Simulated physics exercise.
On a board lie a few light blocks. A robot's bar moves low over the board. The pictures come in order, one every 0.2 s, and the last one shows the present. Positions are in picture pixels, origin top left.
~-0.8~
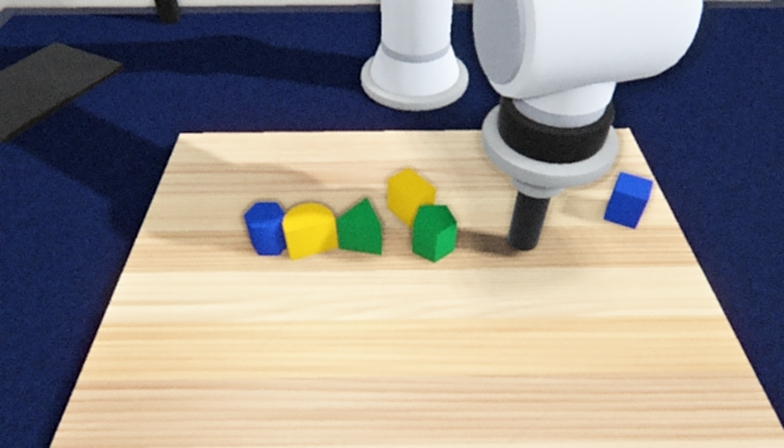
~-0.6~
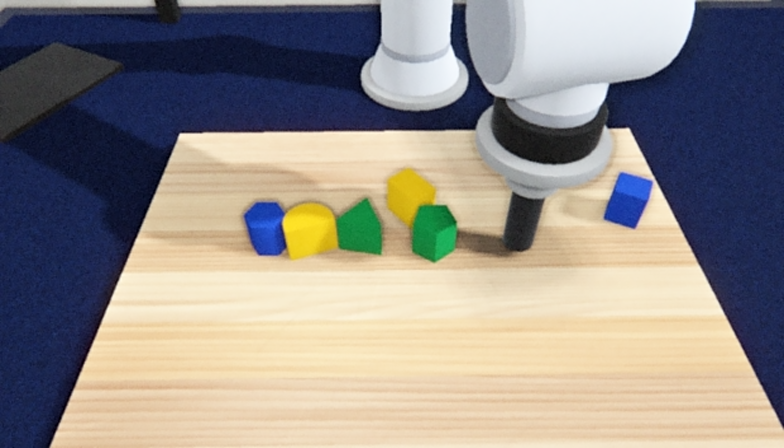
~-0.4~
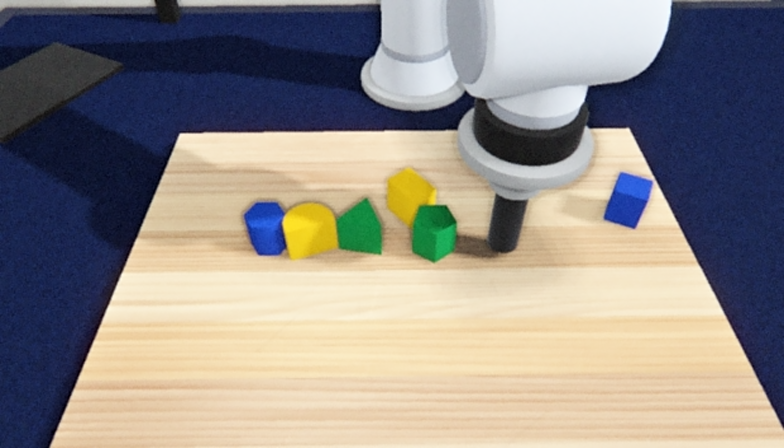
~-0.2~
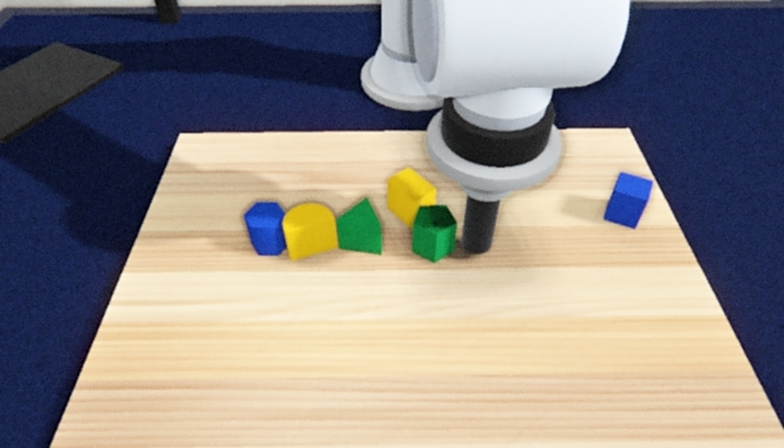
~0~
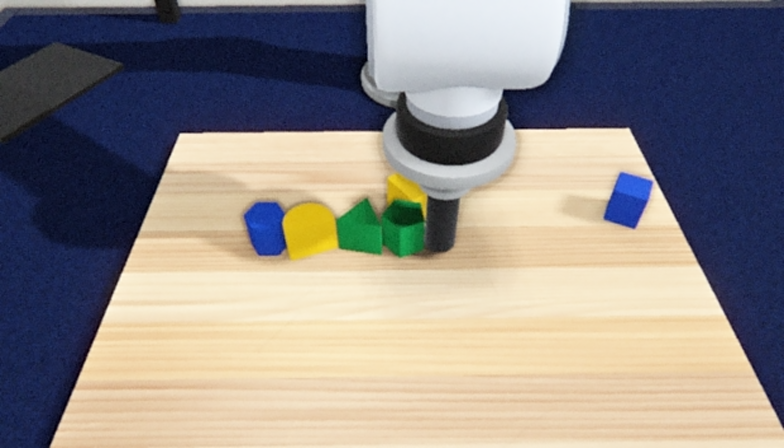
A white robot arm with a dark upright bar hangs over a pale wooden board on a blue surface, seen from above at an angle by a still camera. Blue, yellow and green blocks sit in a row left of the bar, with another yellow block just behind and a blue one far right. The bar slides left and pushes the nearest green block toward its green neighbour.
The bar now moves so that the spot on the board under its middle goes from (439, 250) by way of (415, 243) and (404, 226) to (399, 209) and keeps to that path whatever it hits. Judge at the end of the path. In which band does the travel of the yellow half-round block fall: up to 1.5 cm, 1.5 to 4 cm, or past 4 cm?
Travel: Within 1.5 cm.
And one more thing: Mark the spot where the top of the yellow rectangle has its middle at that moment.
In the picture, it is at (410, 156).
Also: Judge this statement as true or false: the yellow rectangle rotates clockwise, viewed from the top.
My answer: True.
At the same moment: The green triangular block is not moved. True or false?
False - the claim does not hold.
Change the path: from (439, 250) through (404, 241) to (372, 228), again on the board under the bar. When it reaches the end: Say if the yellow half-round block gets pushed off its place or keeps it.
The answer is that it is displaced.
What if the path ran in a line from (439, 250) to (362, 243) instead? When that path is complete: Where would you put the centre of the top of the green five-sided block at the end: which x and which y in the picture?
At roughly (323, 208).
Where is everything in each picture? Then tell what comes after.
The first picture shows tip of the bar at (523, 240), middles of tops, yellow half-round block at (307, 216), green triangular block at (361, 214), green five-sided block at (435, 217), yellow rectangle at (411, 183).
The second picture shows bar at (518, 241), nothing pushed.
The third picture shows bar at (502, 242), nothing pushed.
The fourth picture shows bar at (476, 243), nothing pushed.
The fifth picture shows bar at (440, 242), yellow half-round block at (307, 216), green triangular block at (361, 214), green five-sided block at (404, 213), yellow rectangle at (411, 183).
What follows on the original path. Halfway along, bar at (408, 226); yellow half-round block at (299, 216); green triangular block at (343, 214), turned 30° anticlockwise; green five-sided block at (372, 201); yellow rectangle at (410, 178).
At the end, bar at (399, 200); yellow half-round block at (299, 216); green triangular block at (342, 214), turned 35° anticlockwise; green five-sided block at (365, 194), turned 35° anticlockwise; yellow rectangle at (410, 156), turned 30° clockwise.
